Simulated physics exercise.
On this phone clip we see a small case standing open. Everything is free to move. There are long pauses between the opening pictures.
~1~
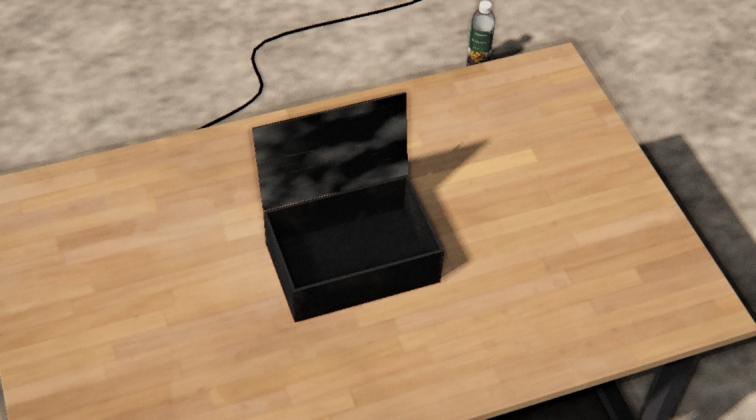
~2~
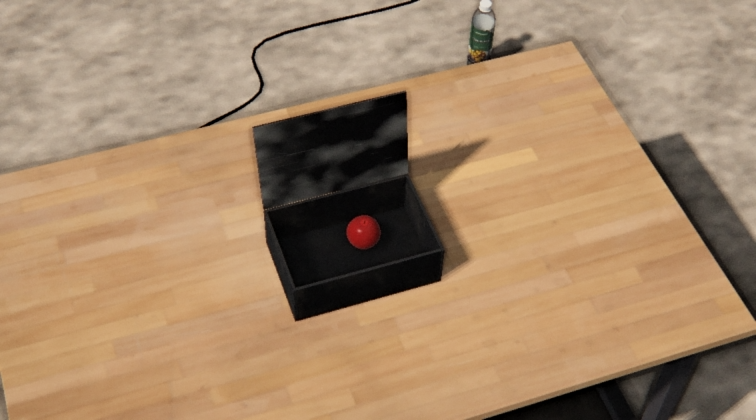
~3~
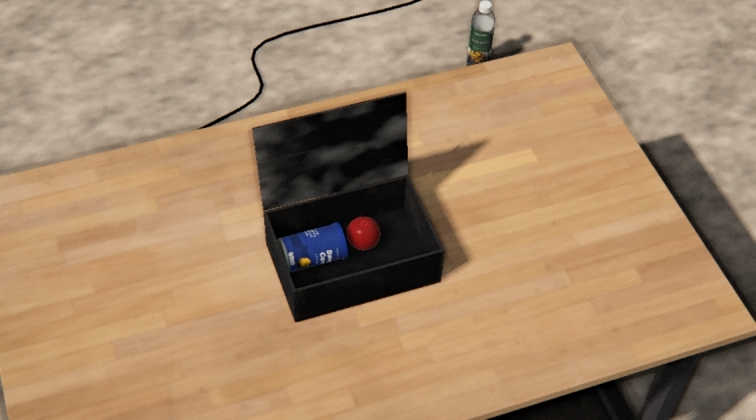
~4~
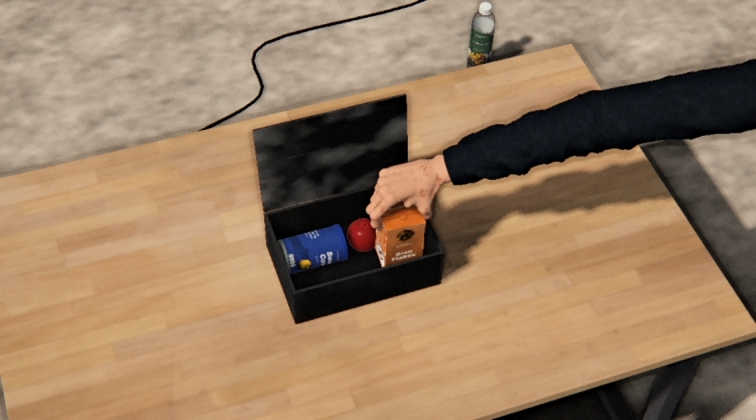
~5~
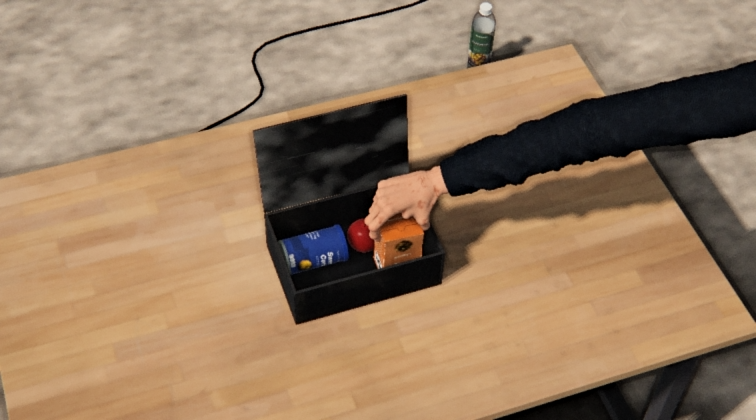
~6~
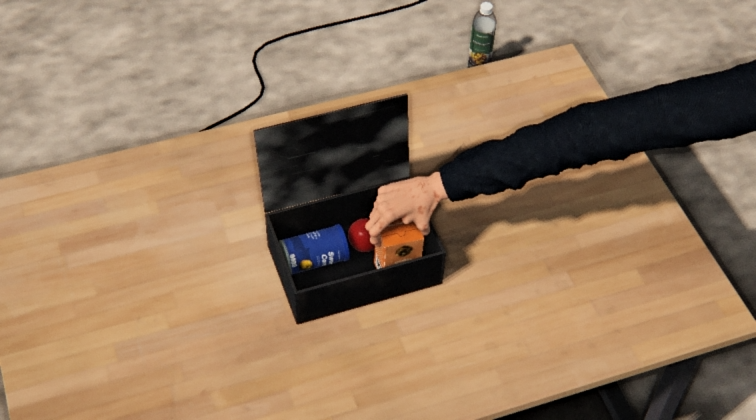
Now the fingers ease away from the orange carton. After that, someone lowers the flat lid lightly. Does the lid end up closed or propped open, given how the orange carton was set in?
The lid ends up propped open.
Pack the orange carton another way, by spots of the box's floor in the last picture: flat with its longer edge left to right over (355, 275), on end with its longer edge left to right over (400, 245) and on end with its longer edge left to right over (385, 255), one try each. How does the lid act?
Results in order: Lid down, lid up, lid up.
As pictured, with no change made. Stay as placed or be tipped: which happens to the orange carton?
It keeps its pose.
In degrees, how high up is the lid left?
Lid angle from rim - close to 20°.
Then, 1.50 s on from there, lid 65° above the rim.
Then, 2.00 s on from there, lid 23° above the rim.
In the end, lid 21° above the rim; all 3 unmoved. At the end, from the last picture's camera, orange carton near (398, 251).
